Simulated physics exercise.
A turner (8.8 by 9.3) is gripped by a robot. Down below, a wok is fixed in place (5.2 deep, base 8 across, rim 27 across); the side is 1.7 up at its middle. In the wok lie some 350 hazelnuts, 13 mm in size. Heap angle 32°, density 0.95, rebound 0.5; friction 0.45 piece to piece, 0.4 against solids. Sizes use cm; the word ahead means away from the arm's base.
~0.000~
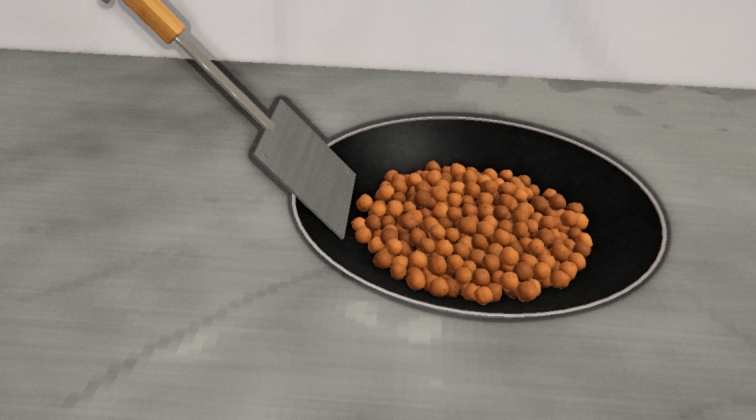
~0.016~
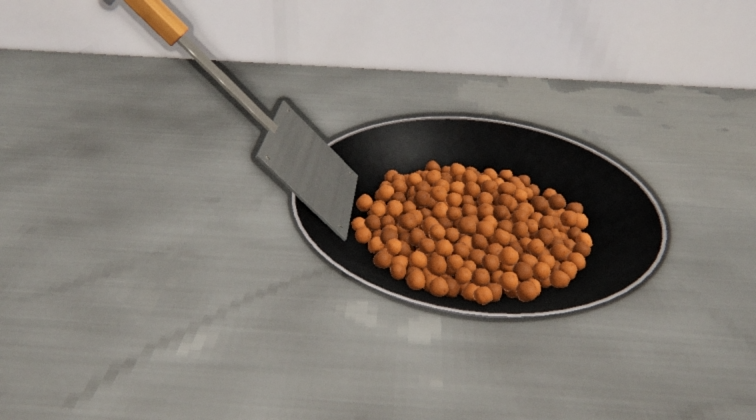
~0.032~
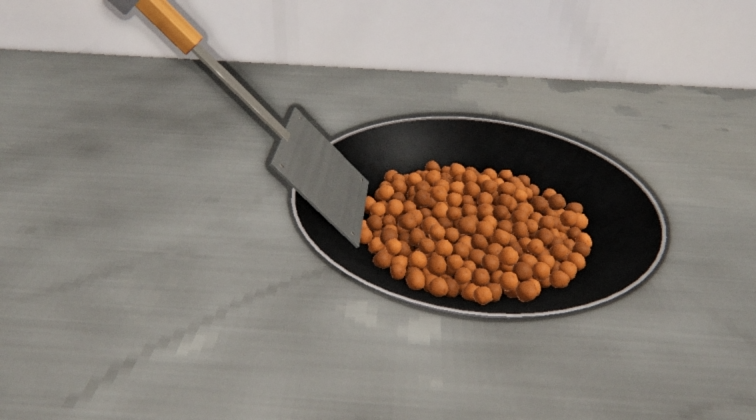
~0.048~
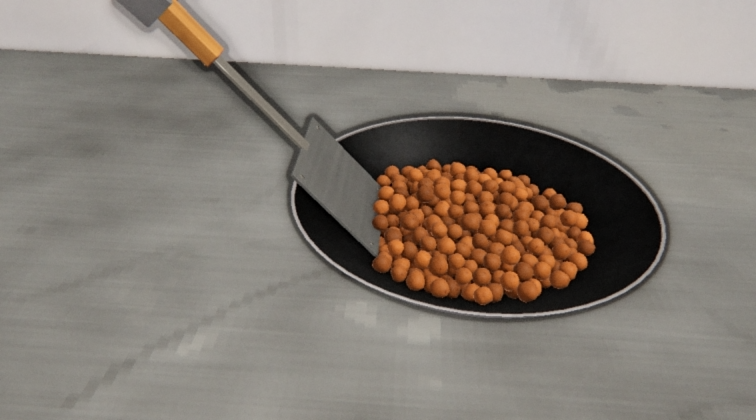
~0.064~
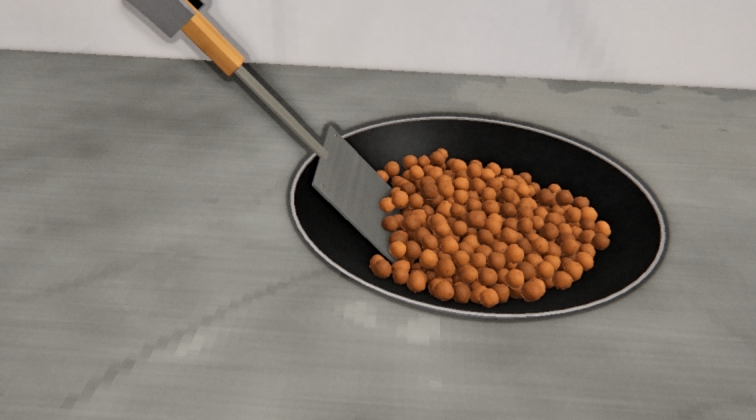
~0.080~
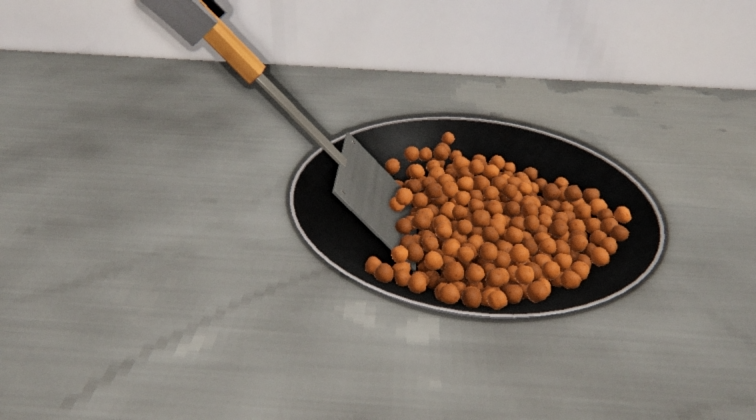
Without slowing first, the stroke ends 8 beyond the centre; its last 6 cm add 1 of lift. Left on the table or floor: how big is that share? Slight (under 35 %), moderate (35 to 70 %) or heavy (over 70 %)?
Moderate.
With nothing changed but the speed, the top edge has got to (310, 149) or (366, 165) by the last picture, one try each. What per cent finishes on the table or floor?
25 % and 65 %.
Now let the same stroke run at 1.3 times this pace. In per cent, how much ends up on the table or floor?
Roughly 65 percent ends on the table or floor.
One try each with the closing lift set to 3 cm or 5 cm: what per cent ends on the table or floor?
You'd get some 40 per cent with the first setting and some 40 per cent with the second.
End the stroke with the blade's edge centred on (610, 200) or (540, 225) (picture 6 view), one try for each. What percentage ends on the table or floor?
The two tries give near 65 and near 25 in a hundred.
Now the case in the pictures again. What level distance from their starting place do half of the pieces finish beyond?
Level distance of roughly 15 cm.
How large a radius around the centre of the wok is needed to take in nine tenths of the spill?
It comes out at close to 40 centimetres.
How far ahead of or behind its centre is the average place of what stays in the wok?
4.0 cm ahead.
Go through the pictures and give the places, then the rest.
In the first frame, turner top edge at (268, 125), sloping 47°; upper third of the load around (472, 213), from x 360 to 585, top at y 170; 352 in the wok.
In the second frame, turner top edge at (270, 126), sloping 47°; upper third of the load around (471, 213), from x 360 to 585, top at y 170.
In the third frame, turner top edge at (283, 134), sloping 47°; upper third of the load around (471, 214), from x 365 to 585, top at y 170.
In the fourth frame, turner top edge at (303, 144), sloping 47°; upper third of the load around (471, 212), from x 370 to 585, top at y 170.
In the fifth frame, turner top edge at (322, 153), sloping 47°; upper third of the load around (475, 211), from x 380 to 605, top at y 155.
In the sixth frame, turner top edge at (341, 160), sloping 47°; upper third of the load around (491, 212), from x 375 to 625, top at y 140; 352 in the wok.
After 0.12 s, sloping 47°, highest piece 7 above the table; 350 in the wok, 2 on the blade or in flight.
After 0.17 s, sloping 47°, highest piece 7 above the table; 343 in the wok, 9 on the blade or in flight.
After 0.39 s, sloping 47°, highest piece 7 above the table; 179 in the wok, 154 on the table or floor, 19 on the blade or in flight.
After 1.44 s, sloping 47°, highest piece 5 above the table; 176 in the wok, 176 on the table or floor.
At rest, 176 in the wok, 176 on the table or floor. That is 50 % on the table or floor.
